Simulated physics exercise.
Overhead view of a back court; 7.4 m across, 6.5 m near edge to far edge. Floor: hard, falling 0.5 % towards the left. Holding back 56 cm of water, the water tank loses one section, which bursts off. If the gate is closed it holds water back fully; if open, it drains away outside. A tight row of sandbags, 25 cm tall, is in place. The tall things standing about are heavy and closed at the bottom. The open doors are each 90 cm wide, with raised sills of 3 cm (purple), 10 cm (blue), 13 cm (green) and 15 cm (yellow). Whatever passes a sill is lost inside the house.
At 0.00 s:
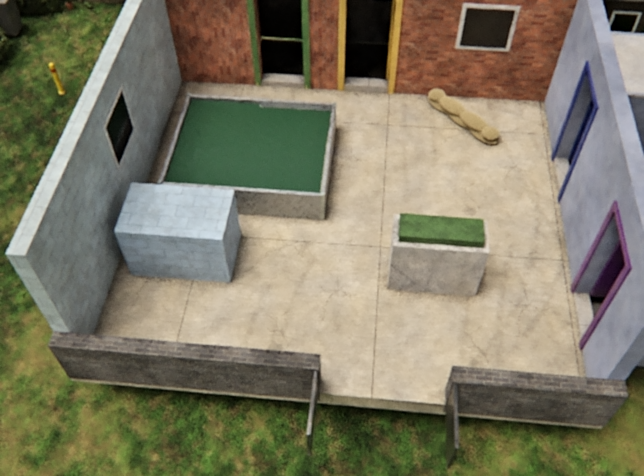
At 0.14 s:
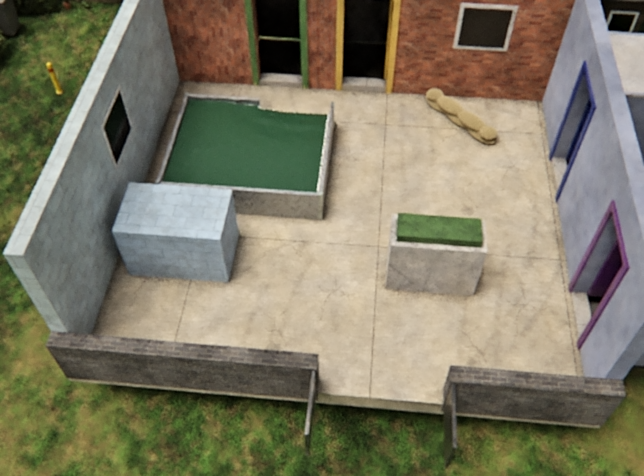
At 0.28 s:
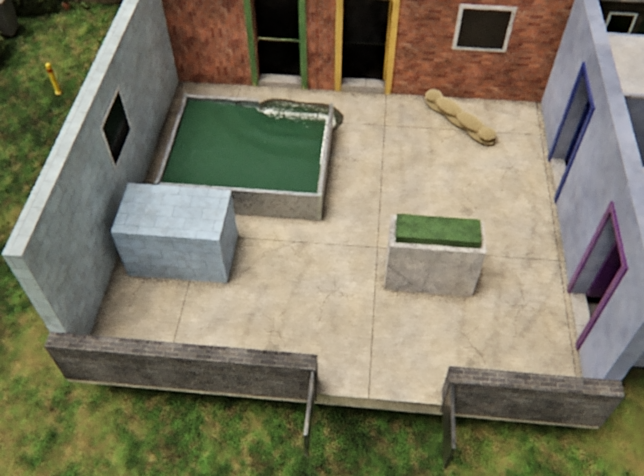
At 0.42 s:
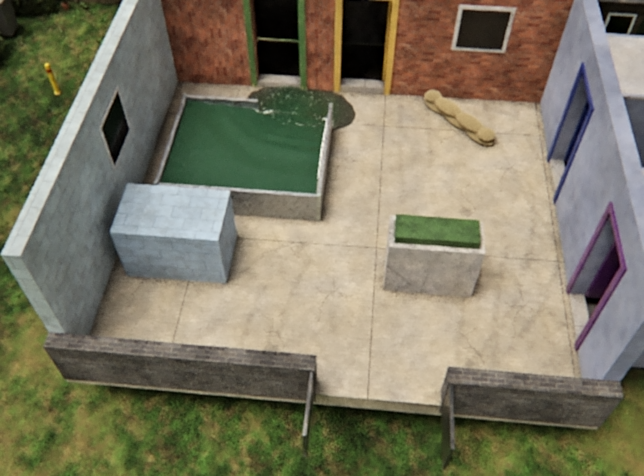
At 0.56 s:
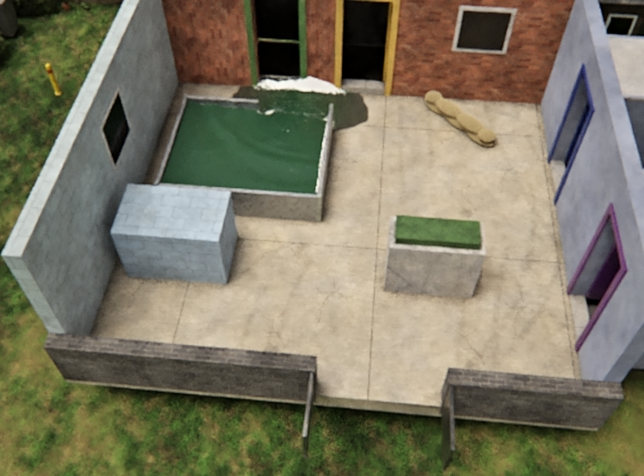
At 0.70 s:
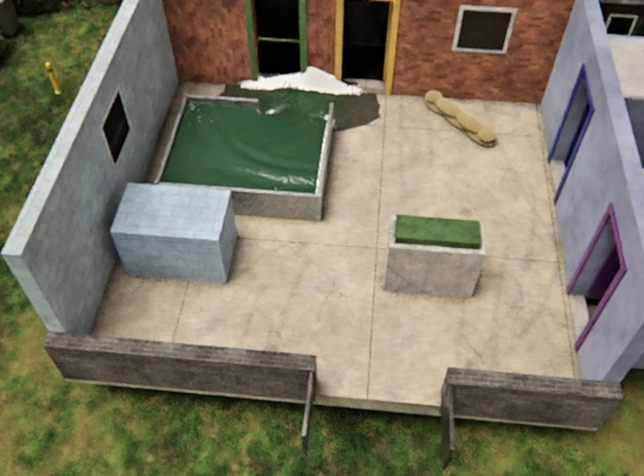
A paved back court with grass around it is seen from high above, the view staying almost still. A low-walled tank of dark green water stands at the back left near green- and yellow-framed doorways, with a pale blue block before it, a green-topped block and tan log-like object to the right. Water bursts over the tank's far side, spreads darkly across the paving and foams white near the brick wall.
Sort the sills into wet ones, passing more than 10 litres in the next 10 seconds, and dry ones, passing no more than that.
Purple door: Wet; blue door: Dry; green door: Wet; yellow door: Wet.
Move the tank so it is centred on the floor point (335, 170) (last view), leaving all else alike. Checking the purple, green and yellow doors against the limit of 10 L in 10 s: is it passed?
Measured against that limit, purple comes out beyond it, green short of it and yellow beyond it.
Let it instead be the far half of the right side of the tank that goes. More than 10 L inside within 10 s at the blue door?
Then: Blue beyond it.
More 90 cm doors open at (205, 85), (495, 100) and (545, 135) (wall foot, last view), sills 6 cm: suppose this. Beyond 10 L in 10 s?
Per doorway, in order: Sufficient / insufficient / insufficient.
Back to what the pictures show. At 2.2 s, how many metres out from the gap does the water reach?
3.8 m.
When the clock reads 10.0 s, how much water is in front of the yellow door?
Roughly 8.0 centimetres.
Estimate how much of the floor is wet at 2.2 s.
Wet share: Near 20 percent.
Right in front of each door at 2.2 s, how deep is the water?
Depths: Purple door 0 cm, blue door 0 cm, green door 33 cm, yellow door 26 cm.
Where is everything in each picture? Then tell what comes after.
The first frame shows still water, 56 cm deep, in the water tank at (252, 145).
In the second frame, the front is at a hidden place, 0.7 m from the gap on the water tank's far side; 0.3 m2 of floor is under water; 56 cm left at the back of the water tank.
In the third frame, water pours out on the water tank's far side and has run 1.0 m, to a hidden place; typically 10 cm deep outside, 56 cm at the water tank's back.
In the fourth frame, water pours out on the water tank's far side and has run 1.3 m, to (273, 88); typically 8 cm deep outside, 56 cm at the water tank's back.
In the fifth frame, the front is at (248, 87), 1.6 m from the gap on the water tank's far side; 2.6 m2 of floor is under water; 56 cm left at the back of the water tank.
In the sixth frame, water pours out on the water tank's far side and has run 1.9 m, to (231, 85); typically 10 cm deep outside, 56 cm at the water tank's back.
After 1.4 s water covers 10 % of the floor and is deepest (44 cm) near (308, 94); purple door not reached, blue door not reached, green door 34 cm at the sill, 82 L in, yellow door 24 cm at the sill, 4 L in.
After 2.2 s water covers 20 % of the floor and is deepest (41 cm) near (308, 94); purple door not reached, blue door not reached, green door 33 cm at the sill, 193 L in, yellow door 26 cm at the sill, 37 L in.
After 3.5 s water covers 35 % of the floor and is deepest (28 cm) near (308, 94); purple door not reached, blue door 3 cm at the sill, 0 L in, green door 26 cm at the sill, 323 L in, yellow door 19 cm at the sill, 75 L in.
After 6.0 s water covers 60 % of the floor and is deepest (20 cm) near (308, 94); purple door 5 cm at the sill, 8 L in, blue door 7 cm at the sill, 0 L in, green door 17 cm at the sill, 417 L in, yellow door 14 cm at the sill, 87 L in.
After 10.0 s water covers 95 % of the floor and is deepest (14 cm) near (185, 92); purple door 6 cm at the sill, 40 L in, blue door 5 cm at the sill, 0 L in, green door 10 cm at the sill, 438 L in, yellow door 8 cm at the sill, 88 L in.
